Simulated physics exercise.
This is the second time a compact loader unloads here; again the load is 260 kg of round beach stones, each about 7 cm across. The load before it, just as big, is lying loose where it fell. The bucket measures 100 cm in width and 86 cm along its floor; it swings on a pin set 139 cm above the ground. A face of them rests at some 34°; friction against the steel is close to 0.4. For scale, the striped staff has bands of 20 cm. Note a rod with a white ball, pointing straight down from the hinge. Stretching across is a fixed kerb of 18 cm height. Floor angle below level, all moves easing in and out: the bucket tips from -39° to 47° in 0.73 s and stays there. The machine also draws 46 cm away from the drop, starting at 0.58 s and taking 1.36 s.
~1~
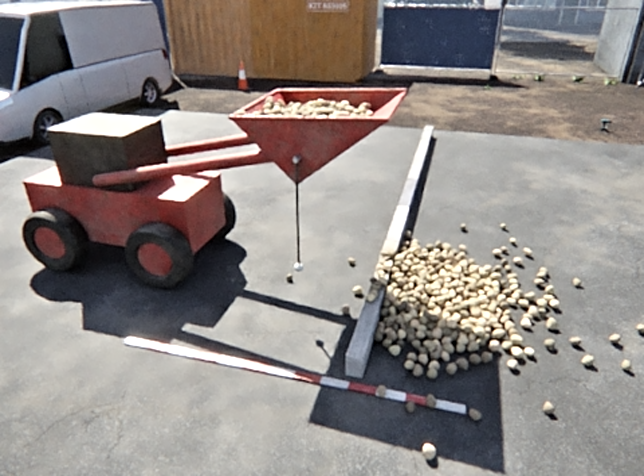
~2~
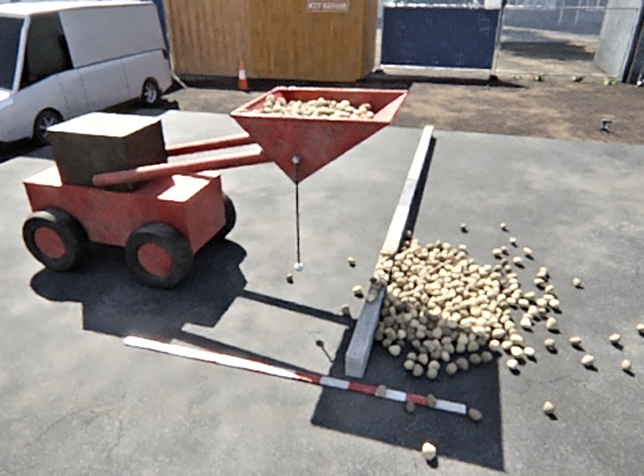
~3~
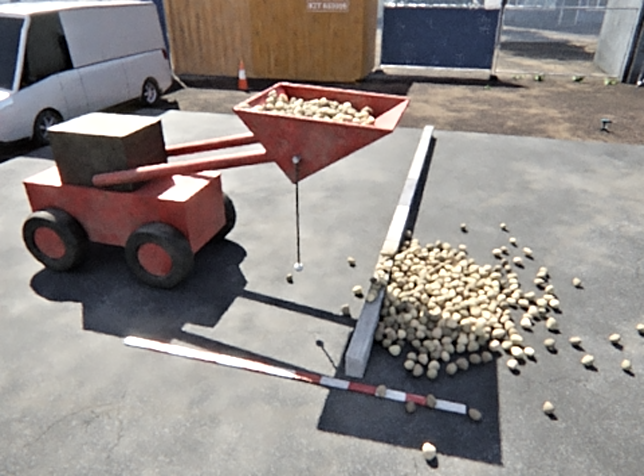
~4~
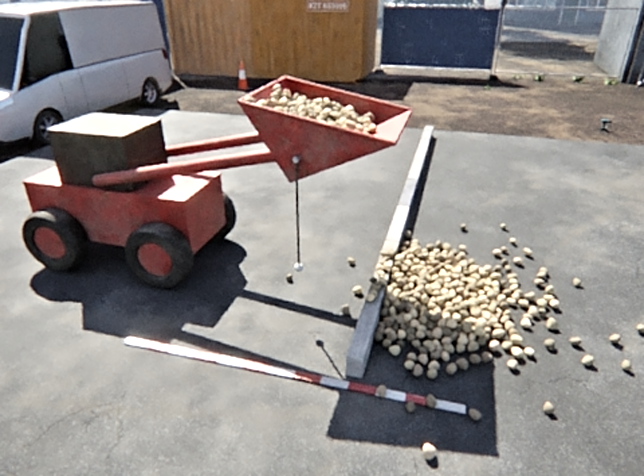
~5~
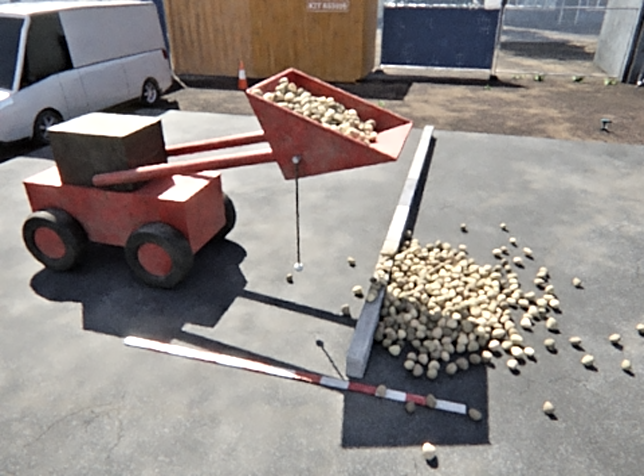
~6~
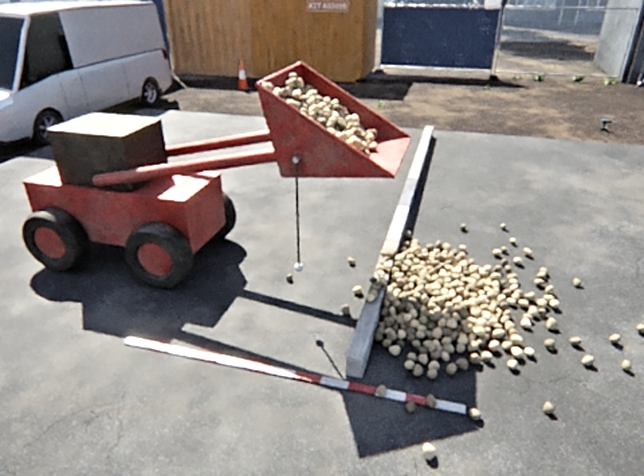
Red loader with a raised bucket of round stones slowly tilting its lip downward near a kerb, loose stones lying beyond.
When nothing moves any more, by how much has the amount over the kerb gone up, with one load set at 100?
It has gone up by about 63 per cent of a load.
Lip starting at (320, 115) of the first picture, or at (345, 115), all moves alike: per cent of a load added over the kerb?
Roughly 0 per cent, then 15 per cent.
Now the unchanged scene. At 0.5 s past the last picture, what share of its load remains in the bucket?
Near 65 per cent of the load is held.
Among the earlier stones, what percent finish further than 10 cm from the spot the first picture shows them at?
About 15 %.
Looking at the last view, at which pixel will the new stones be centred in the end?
The middle ends up near (404, 284).
Then, 0.2 s after the last picture the floor is at 34°; in per cent of one load, 100 in the bucket, 4 on this side of the kerb, 96 over the kerb; the foremost stones are at (606, 334).
Then, 0.5 s after the last picture the floor is at 47°; in per cent of one load, 63 in the bucket, 39 on this side of the kerb, 98 over the kerb; the foremost stones are at (606, 334).
Then, 2.1 s after the last picture the floor is at 47°; in per cent of one load, 0 in the bucket, 41 on this side of the kerb, 159 over the kerb; the foremost stones are at (622, 343).
Then, 4.6 s after the last picture the floor is at 47°; in per cent of one load, 0 in the bucket, 41 on this side of the kerb, 159 over the kerb; the foremost stones are at (622, 343). Net gain over the kerb, 63.
